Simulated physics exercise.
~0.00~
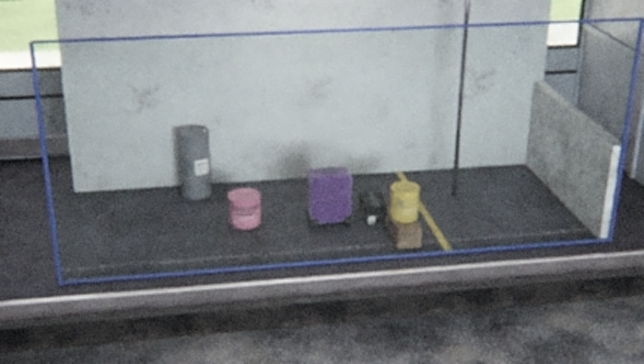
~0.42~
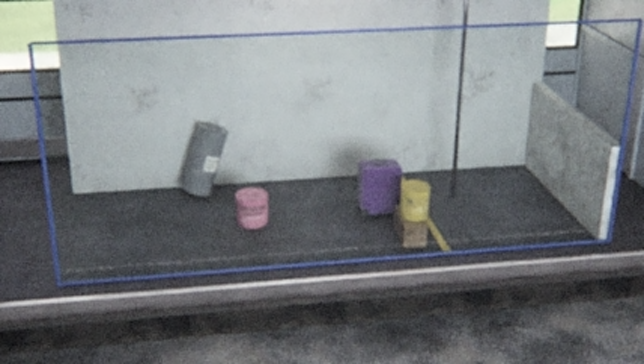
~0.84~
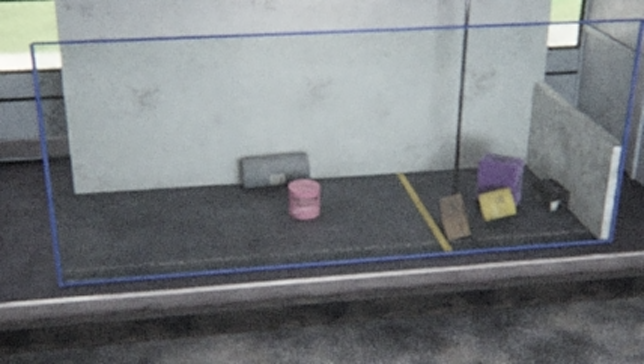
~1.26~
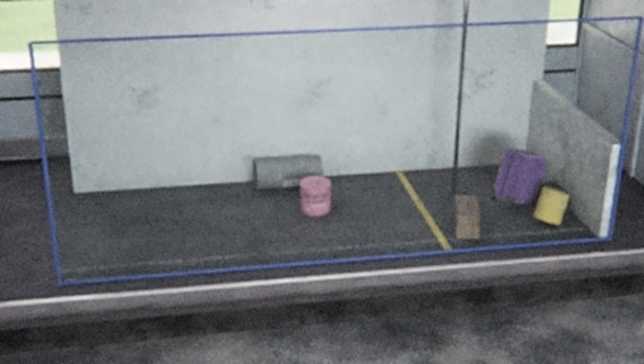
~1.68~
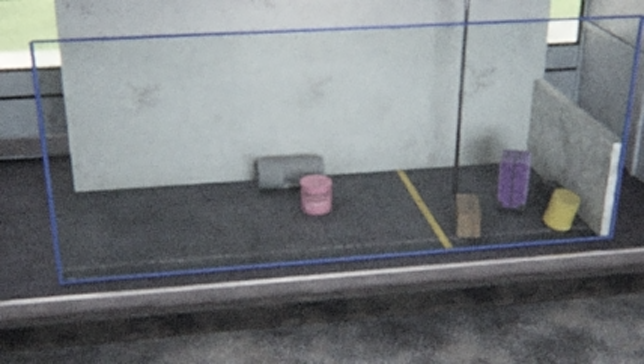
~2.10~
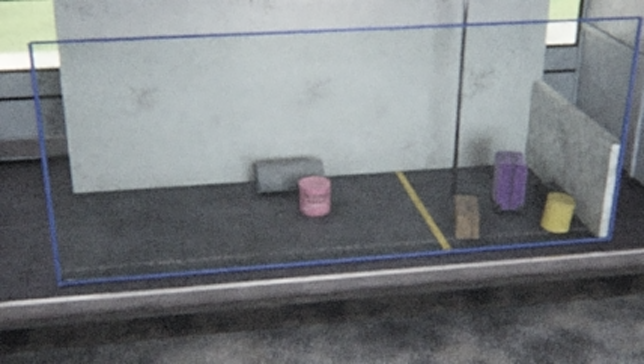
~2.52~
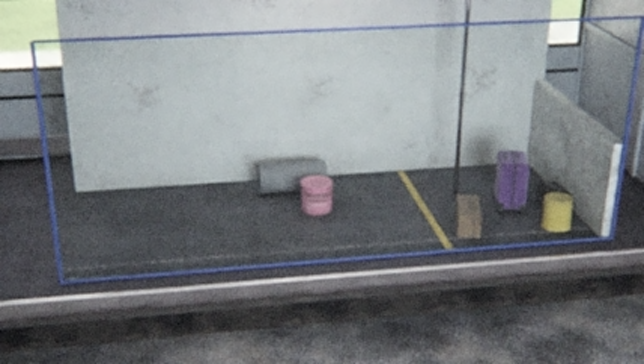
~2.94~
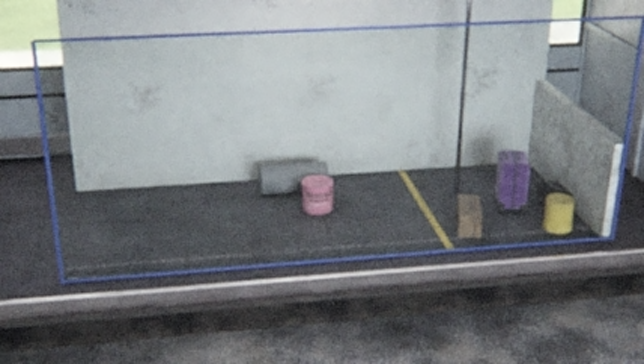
On a tram floor, loose items slide right, and the purple case crosses the yellow line.
